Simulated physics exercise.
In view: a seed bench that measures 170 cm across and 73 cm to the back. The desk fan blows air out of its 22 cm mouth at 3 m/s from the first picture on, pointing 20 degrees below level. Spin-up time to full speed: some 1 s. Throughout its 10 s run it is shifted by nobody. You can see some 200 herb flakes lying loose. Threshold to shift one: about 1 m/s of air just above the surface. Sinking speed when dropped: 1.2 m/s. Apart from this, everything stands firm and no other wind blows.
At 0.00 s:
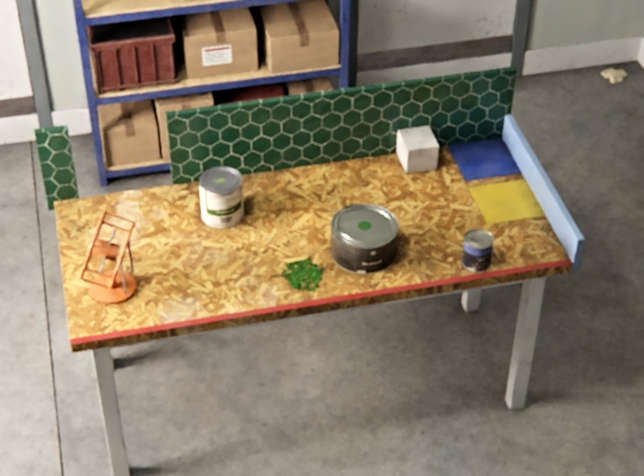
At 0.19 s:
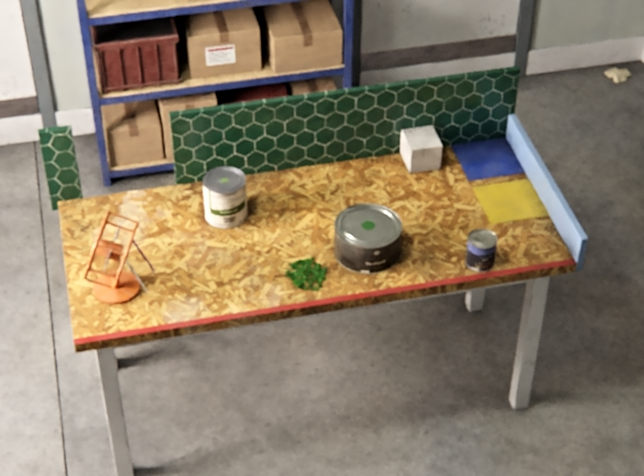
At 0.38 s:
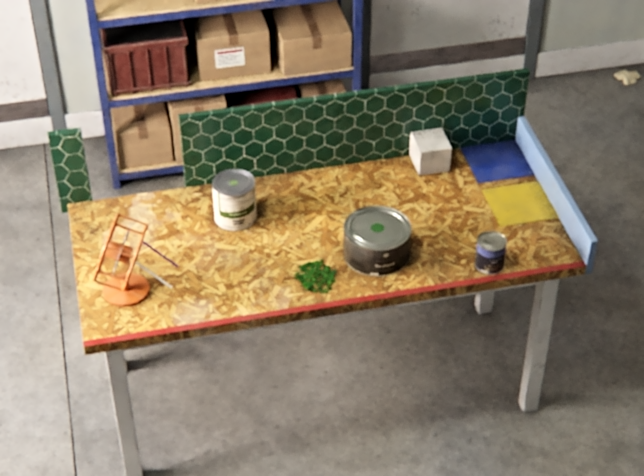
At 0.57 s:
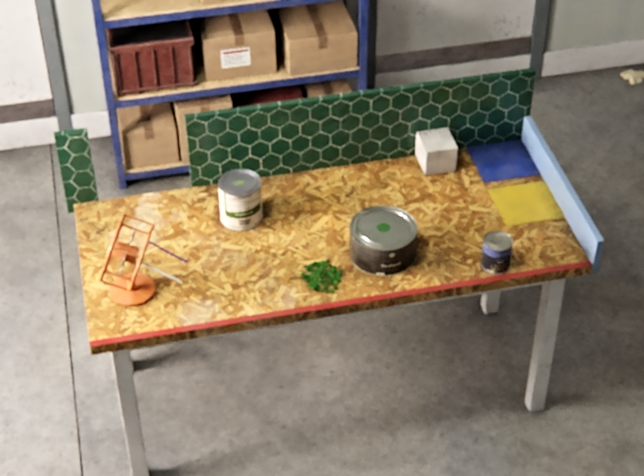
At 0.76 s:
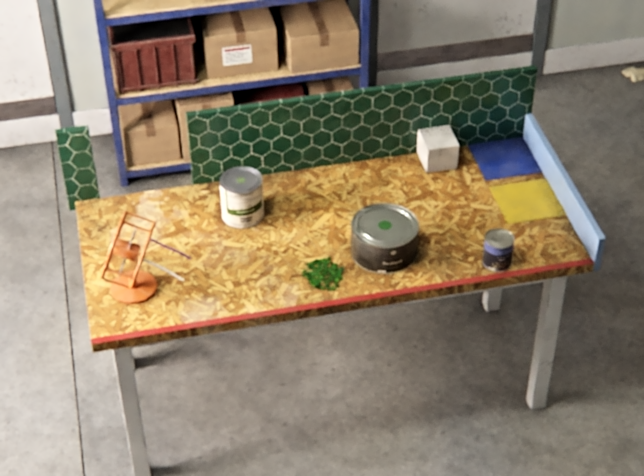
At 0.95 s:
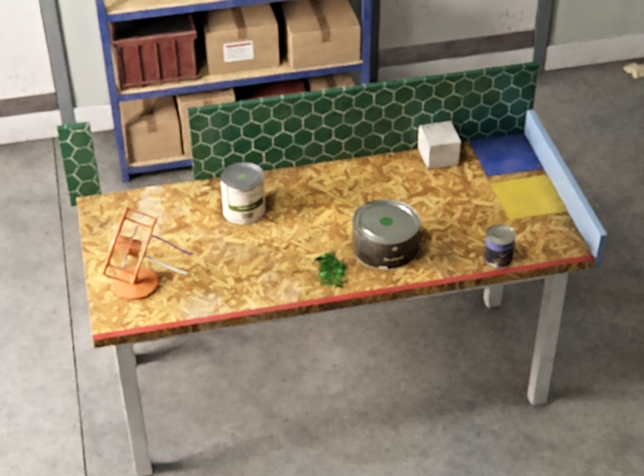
A wood-chip-patterned workbench stands on a grey floor before a blue shelf of cardboard boxes, seen from above and in front. An orange fan sits at the left, with a white tin, a large dark tin, green flakes, a small dark tin, a white cube, and blue and yellow sheets rightward. The view drifts slightly, sliding everything right, then some flakes shift a little rightward and backward, loosening the pile.
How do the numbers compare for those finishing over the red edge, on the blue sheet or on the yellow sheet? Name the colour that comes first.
The biggest group is at red.
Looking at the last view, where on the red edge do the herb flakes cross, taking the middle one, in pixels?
The halfway point of the crossings is around (453, 283) in the last picture.
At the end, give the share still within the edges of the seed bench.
Result: Some 20 %.
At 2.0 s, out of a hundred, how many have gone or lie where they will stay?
It comes to some 70 per cent.
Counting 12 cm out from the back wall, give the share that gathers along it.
It comes to close to 0 per cent.
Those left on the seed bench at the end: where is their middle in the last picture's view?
It lands close to (516, 164) in the last picture.
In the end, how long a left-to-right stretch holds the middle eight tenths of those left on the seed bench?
40 cm, give or take.
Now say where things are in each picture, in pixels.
In the first picture, the middle of the herb flakes is near (302, 275), none has stirred yet and the mouth of the desk fan is at (108, 250).
In the second picture, the middle of the herb flakes is near (306, 273), none has stirred yet, the red edge is centred on (334, 303), the yellow sheet is centred on (510, 201) and the blue sheet is centred on (488, 159).
In the third picture, the middle of the herb flakes is near (315, 275), none has stirred yet, the top of a large tin is at (378, 227) and the top of a tin is at (234, 182).
In the fourth picture, the middle of the herb flakes is near (321, 275) and none has stirred yet.
In the fifth picture, the middle of the herb flakes is near (323, 273) and none has stirred yet.
In the sixth picture, the middle of the herb flakes is near (330, 267), the farthest in sight from the desk fan is at (346, 281) and about 45 % have left their places.
After 2.0 s the count stands so, 70 % are over the red edge, 0 % on the yellow sheet and 2 % on the blue sheet; the middle of those still in play is near (372, 266).
After 3.2 s the count stands so, 78 % are over the red edge, 0 % on the yellow sheet and 6 % on the blue sheet; the middle of those still in play is near (455, 185).
After 5.5 s the count stands so, 81 % are over the red edge, 0 % on the yellow sheet and 10 % on the blue sheet; the middle of those still in play is near (496, 168).
After 10.0 s, at the end, 82 % are over the red edge, 0 % on the yellow sheet and 12 % on the blue sheet; the middle of those still in play is near (516, 164).
